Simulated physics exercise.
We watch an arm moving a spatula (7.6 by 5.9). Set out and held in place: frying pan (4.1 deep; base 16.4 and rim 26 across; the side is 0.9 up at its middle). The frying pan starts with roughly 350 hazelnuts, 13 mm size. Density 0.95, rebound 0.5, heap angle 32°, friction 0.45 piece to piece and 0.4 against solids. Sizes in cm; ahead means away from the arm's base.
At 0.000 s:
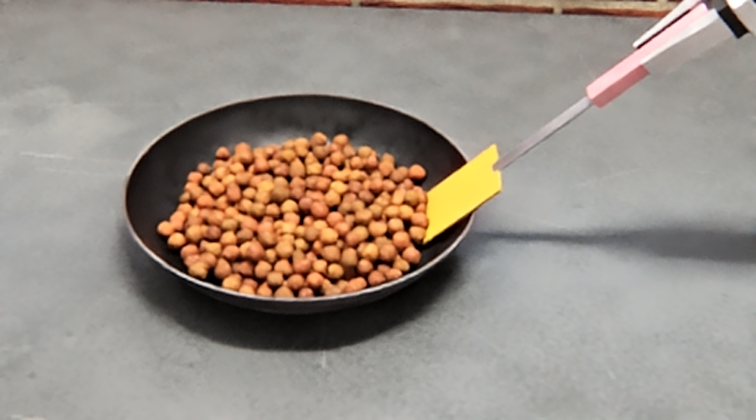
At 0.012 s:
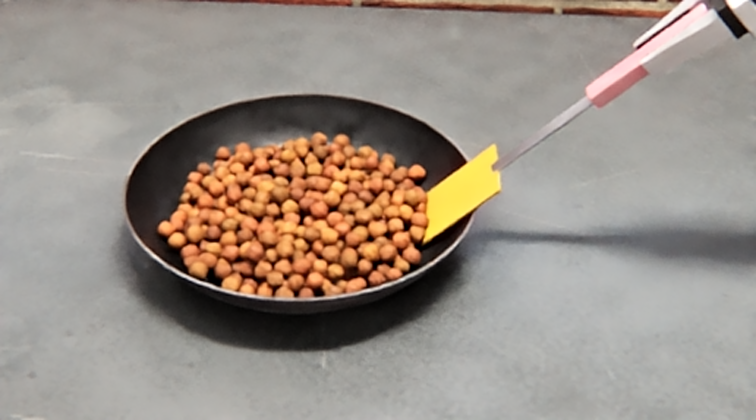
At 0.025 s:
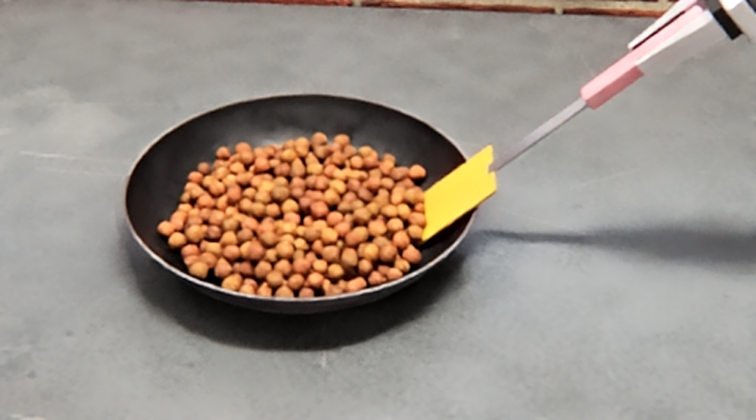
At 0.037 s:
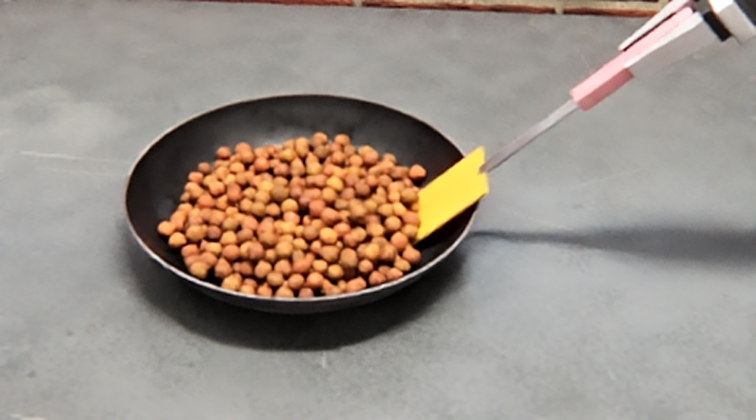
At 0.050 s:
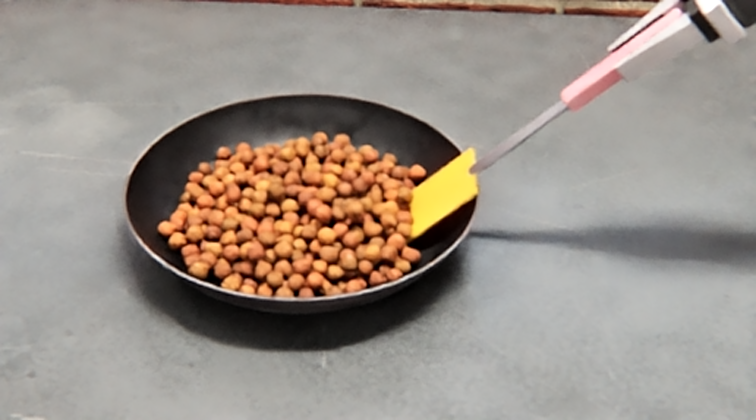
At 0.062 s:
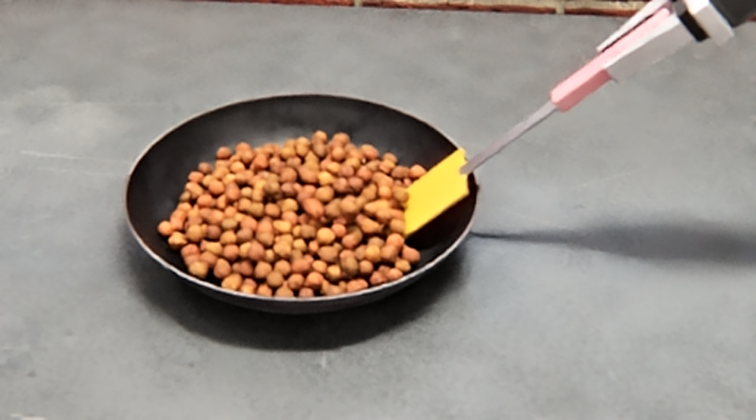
A yellow spatula on a pink and white arm reaches in from the upper right, over a grey surface seen from above at an angle, with a strip of reddish brick along the top edge. A black frying pan sits left of centre, holding a heap of brown hazelnuts. The spatula slides slightly left against the heap, nudging the nearest nuts, while the pan and camera stay still.
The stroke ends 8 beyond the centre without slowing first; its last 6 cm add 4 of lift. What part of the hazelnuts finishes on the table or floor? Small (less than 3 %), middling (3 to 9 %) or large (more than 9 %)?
Share on the table or floor: Middling (3 to 9 %).
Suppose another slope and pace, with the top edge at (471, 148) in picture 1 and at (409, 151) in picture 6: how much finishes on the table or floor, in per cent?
About 15 per cent.
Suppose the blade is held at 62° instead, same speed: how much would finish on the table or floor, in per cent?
It would be near 10 per cent.
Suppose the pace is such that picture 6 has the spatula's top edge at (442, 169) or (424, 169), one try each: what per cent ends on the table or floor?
Some 15 and 20 per cent.
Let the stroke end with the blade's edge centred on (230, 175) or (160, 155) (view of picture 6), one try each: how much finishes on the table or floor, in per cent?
About 0 and 20 per cent.
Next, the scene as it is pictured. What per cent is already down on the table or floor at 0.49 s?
Some 4 per cent.
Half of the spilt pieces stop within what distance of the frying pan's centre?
Some 26 cm.
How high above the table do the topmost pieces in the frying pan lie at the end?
Some 5.0 cm.
By 0.15 s, sloping 45°, highest piece 5 above the table; 352 in the frying pan.
By 0.24 s, sloping 45°, highest piece 7 above the table; 352 in the frying pan.
By 0.49 s, sloping 45°, highest piece 6 above the table; 334 in the frying pan, 17 on the table or floor, 1 on the blade or in flight.
By 1.53 s, sloping 45°, highest piece 5 above the table; 333 in the frying pan, 19 on the table or floor.
Final count, 333 in the frying pan, 19 on the table or floor. That is 5 % on the table or floor.
